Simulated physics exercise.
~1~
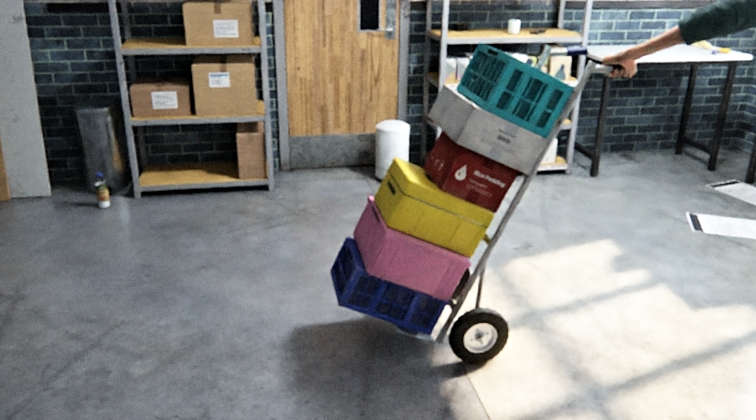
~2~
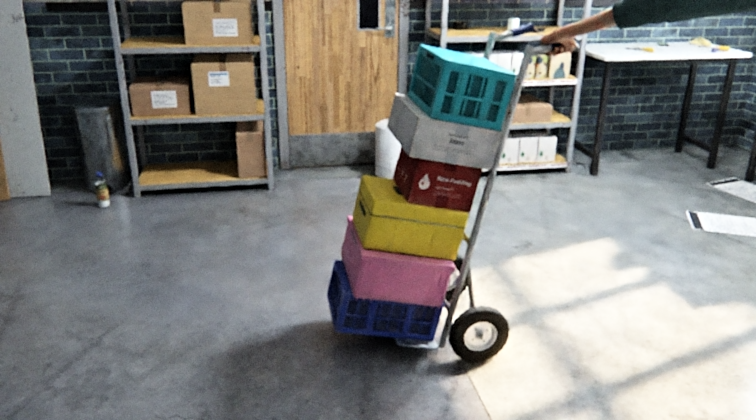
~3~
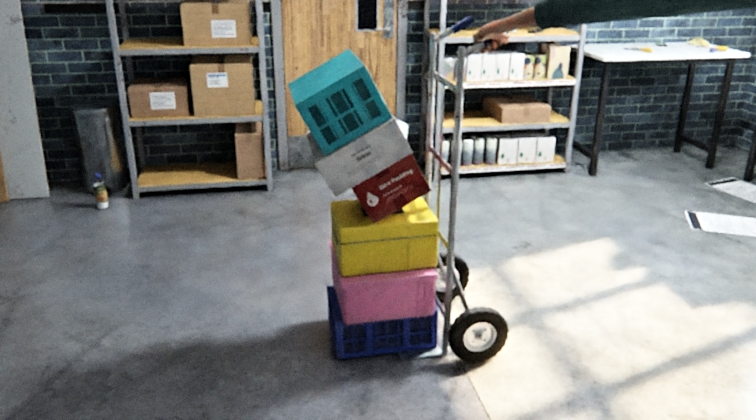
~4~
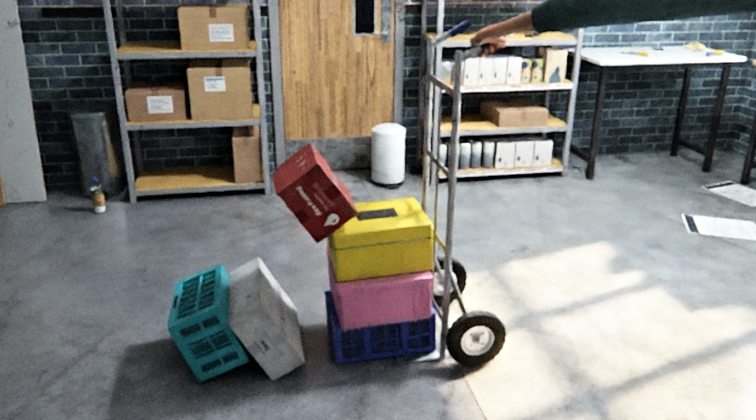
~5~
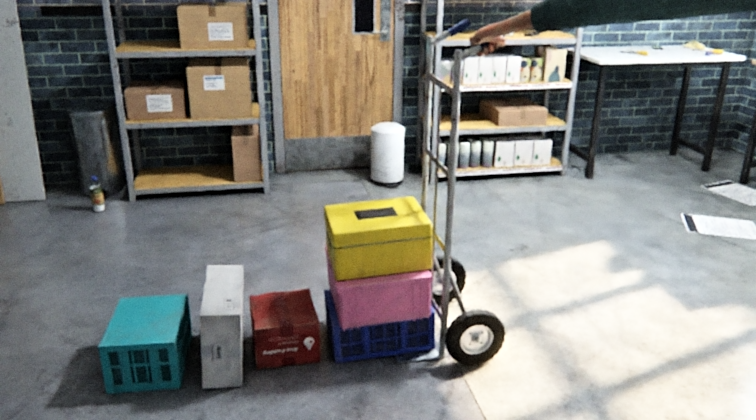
A tall stack of crates and boxes toppled apart as a hand swung a tilted hand truck upright, with the turquoise crate, white parcel and red box tumbling to the floor on the left while the yellow, pink and blue ones stayed stacked.
